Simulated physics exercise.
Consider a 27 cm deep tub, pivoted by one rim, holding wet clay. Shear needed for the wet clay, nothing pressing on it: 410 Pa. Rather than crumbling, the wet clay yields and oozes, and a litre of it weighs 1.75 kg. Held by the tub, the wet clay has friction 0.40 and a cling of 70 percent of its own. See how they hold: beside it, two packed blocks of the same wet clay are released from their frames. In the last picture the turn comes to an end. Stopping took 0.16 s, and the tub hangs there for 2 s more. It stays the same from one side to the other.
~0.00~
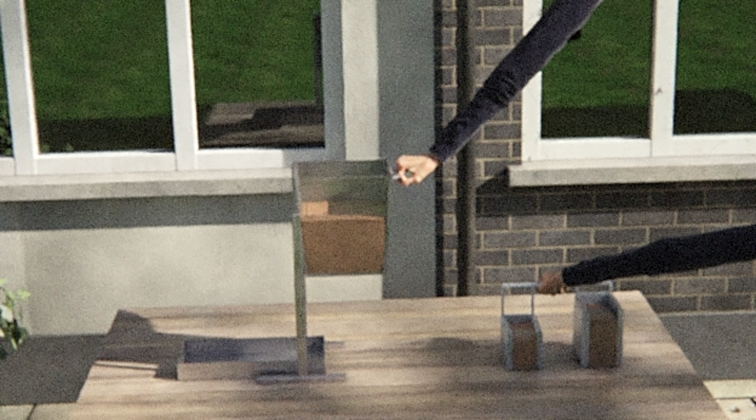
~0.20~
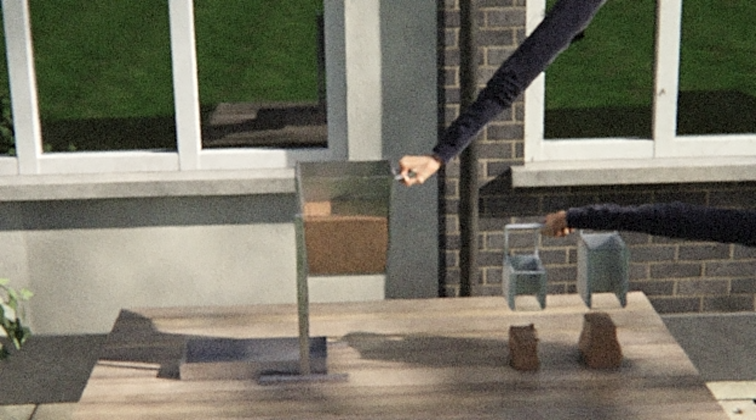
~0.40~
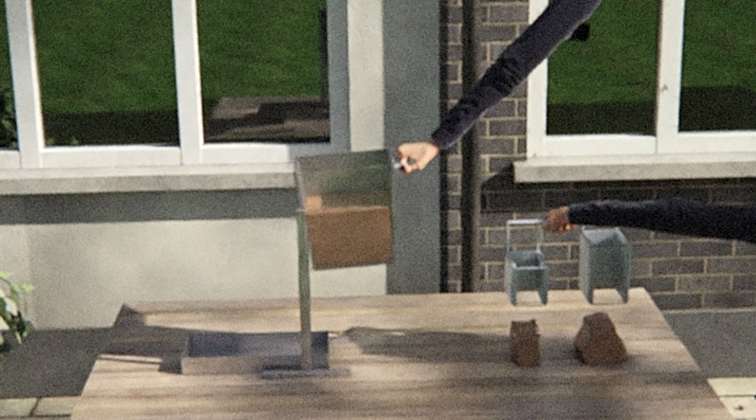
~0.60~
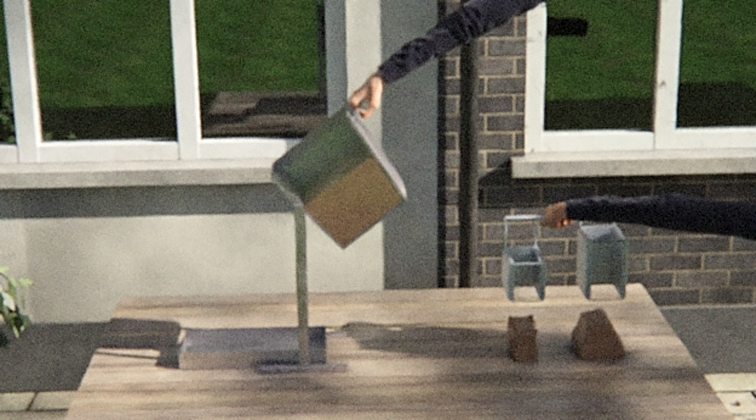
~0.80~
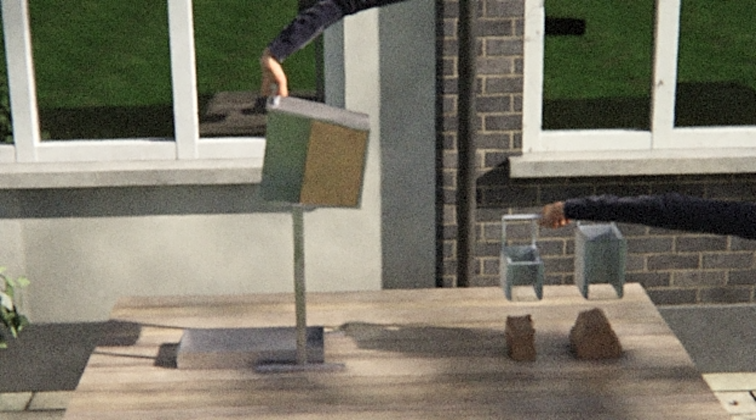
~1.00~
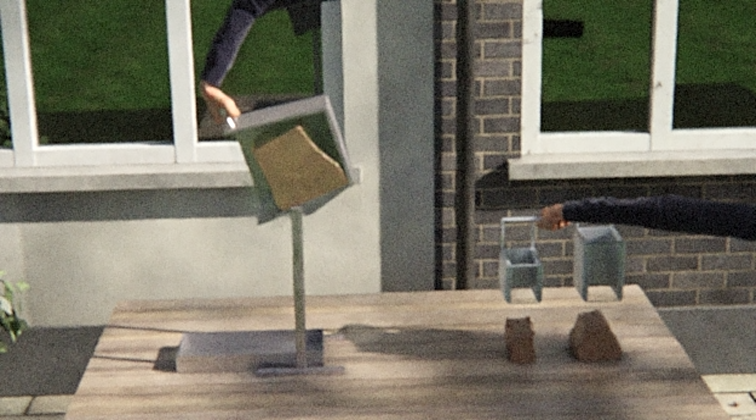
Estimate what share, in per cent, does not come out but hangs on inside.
Some 32 per cent hangs on inside.
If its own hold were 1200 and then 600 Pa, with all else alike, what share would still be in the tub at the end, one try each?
In order: Around 45 % and around 35 %.
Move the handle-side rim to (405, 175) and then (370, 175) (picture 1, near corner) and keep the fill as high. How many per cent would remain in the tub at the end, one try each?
Some 30 % and some 40 %, in that order.
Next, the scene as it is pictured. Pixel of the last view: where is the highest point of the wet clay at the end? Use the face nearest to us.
About (337, 174).
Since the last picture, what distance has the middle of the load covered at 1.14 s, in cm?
Close to 11 centimetres.
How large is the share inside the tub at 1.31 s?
Roughly 40 per cent.
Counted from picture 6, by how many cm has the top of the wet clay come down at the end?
About 13 cm.
After 1.14 s, the tub is at 107 degrees and holds 71 %.
After 1.31 s, the tub is at 107 degrees and holds 40 %.
After 1.48 s, the tub is at 107 degrees and holds 33 %.
After 1.65 s, the tub is at 107 degrees and holds 32 %.
After 3.00 s, at the end, the tub is at 107 degrees and holds 32 %.
